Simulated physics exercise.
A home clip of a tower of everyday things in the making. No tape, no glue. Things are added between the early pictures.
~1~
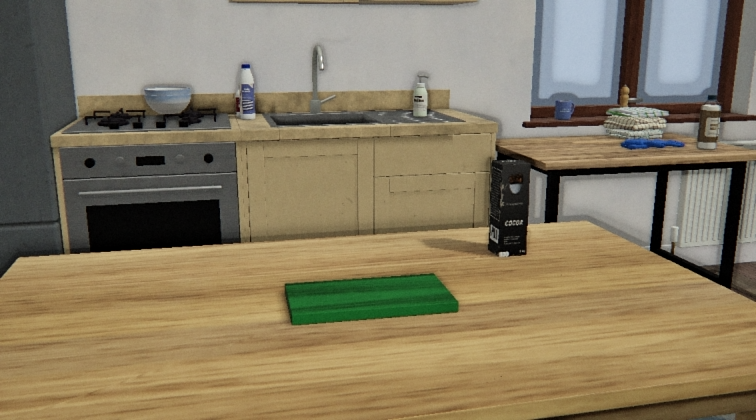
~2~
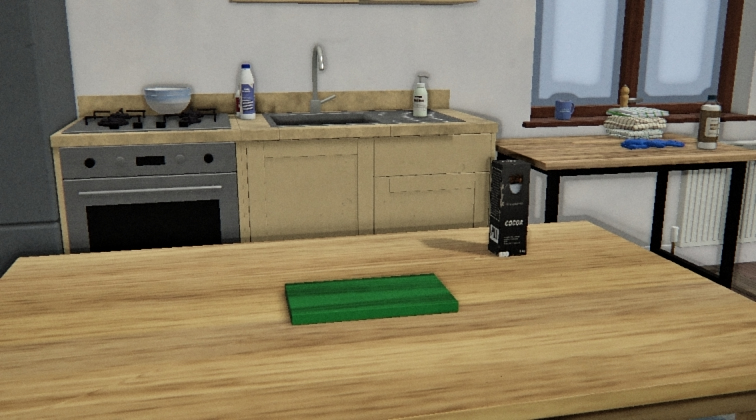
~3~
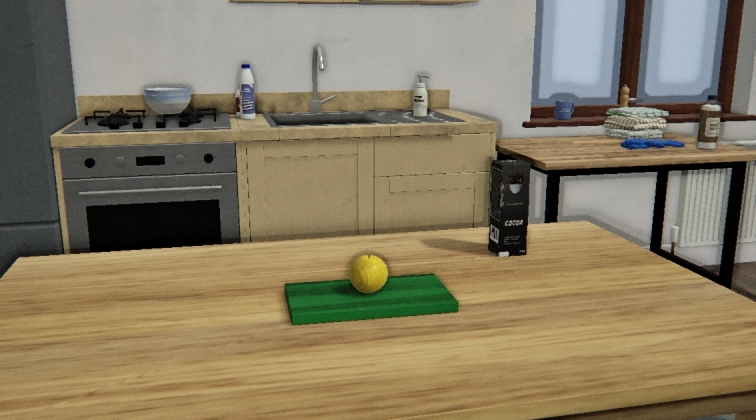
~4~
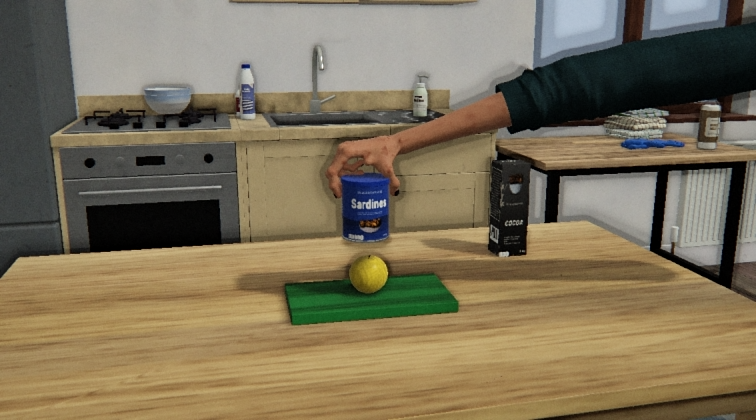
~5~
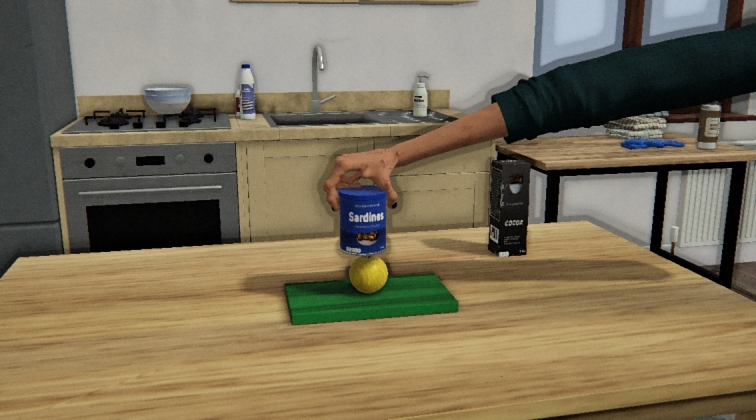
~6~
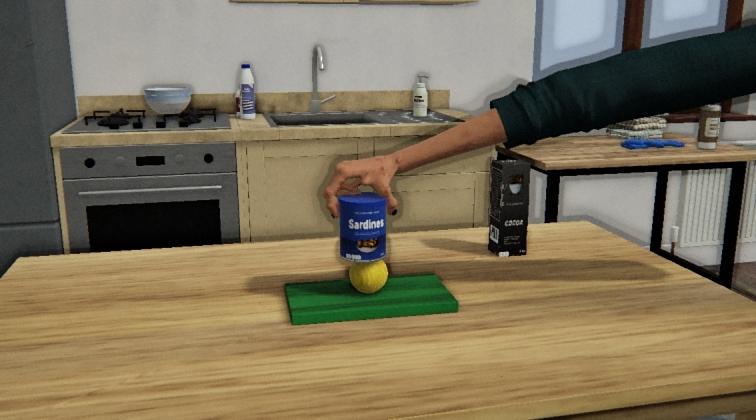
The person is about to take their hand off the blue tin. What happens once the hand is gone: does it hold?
Here the pile gives way.
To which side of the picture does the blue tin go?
It goes to the left.
Then, 0.40 s on from there, blue tin now fallen.
Then, 0.60 s on from there, things are still on the move.
Then, 0.90 s on from there, nothing new.
In the end, fallen, blue tin; the other 3 unmoved. At the end, from the last picture's camera, blue tin near (247, 289). The pile loses its balance.
